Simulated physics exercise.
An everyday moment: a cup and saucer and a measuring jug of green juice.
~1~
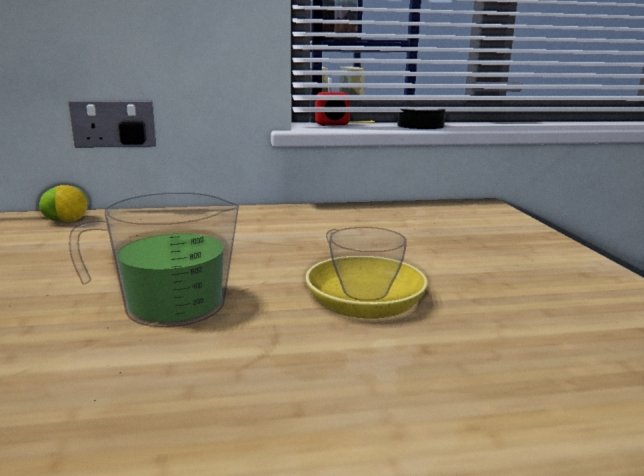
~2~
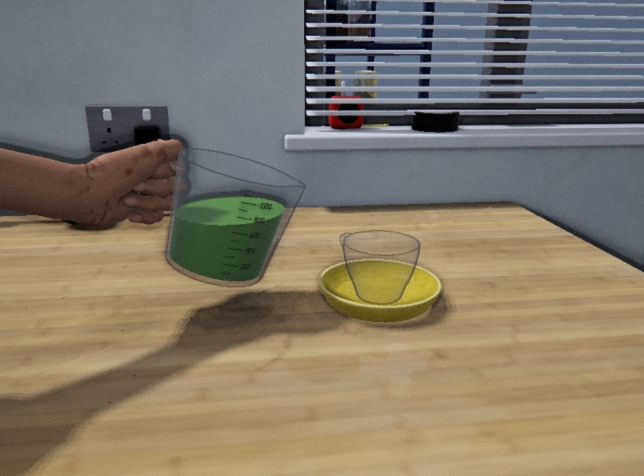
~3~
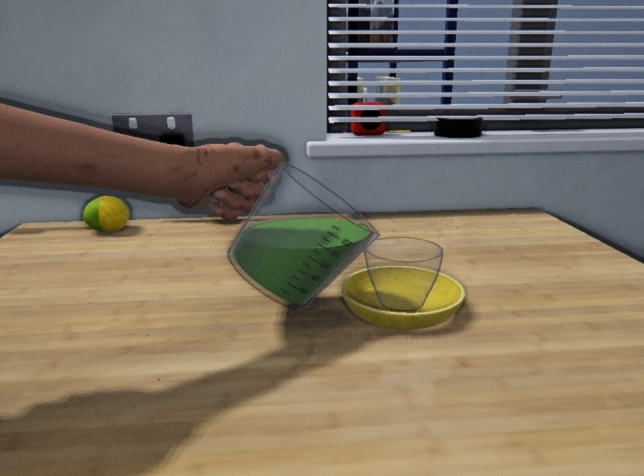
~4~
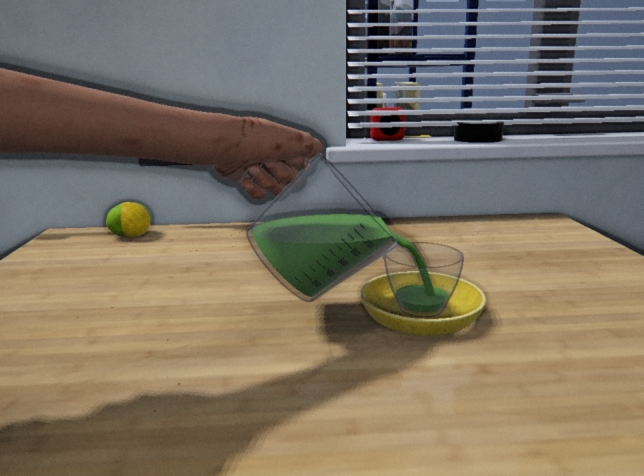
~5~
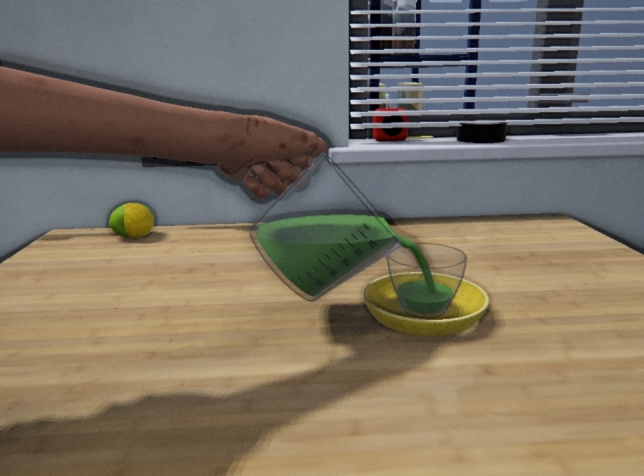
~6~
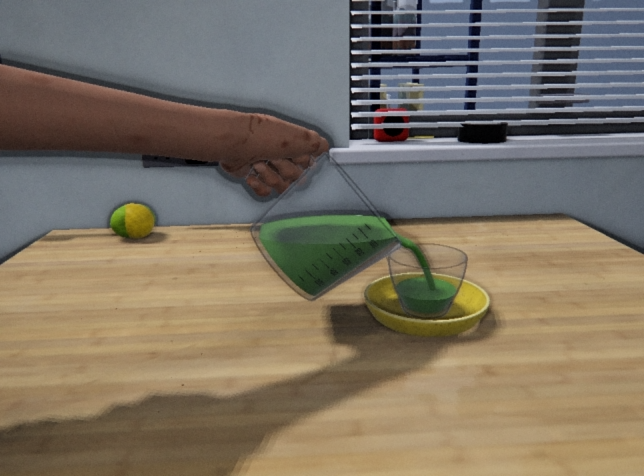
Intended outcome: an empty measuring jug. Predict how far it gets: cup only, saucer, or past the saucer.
Result: Beyond both.
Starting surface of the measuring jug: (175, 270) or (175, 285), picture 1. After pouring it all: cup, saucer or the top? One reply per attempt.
In that order: Saucer too, no farther than the cup.
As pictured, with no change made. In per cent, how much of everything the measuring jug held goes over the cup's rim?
Roughly 50 %.
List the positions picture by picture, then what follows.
Before the pour; measuring jug (172, 255) about half full; cup (367, 263) empty; saucer (381, 308) dry, in the first picture.
The measuring jug is on its way; measuring jug about half full, surface at (229, 211); cup (380, 267) empty, in the second picture.
The green juice nears the lip; measuring jug (300, 236) tipped 35° with all of its load; cup (403, 273) empty, in the third picture.
Pouring; measuring jug (320, 229) tipped 50° with nearly all of its load; cup nearly empty, surface at (422, 296), in the fourth picture.
Pouring; measuring jug (324, 228) tipped 50° with nearly all of its load; cup (425, 280) about a quarter full, in the fifth picture.
Pouring; measuring jug (325, 228) tipped 50° with nearly all of its load; cup about a third full, surface at (426, 289); saucer (441, 326) dry, in the sixth picture.
A moment on, the cup is full to the brim; the saucer is wet, with room to spare.
Further on, the cup is full to the brim; the saucer is nearly full.
When it is over, the cup is full to the brim; the saucer is full and running over.
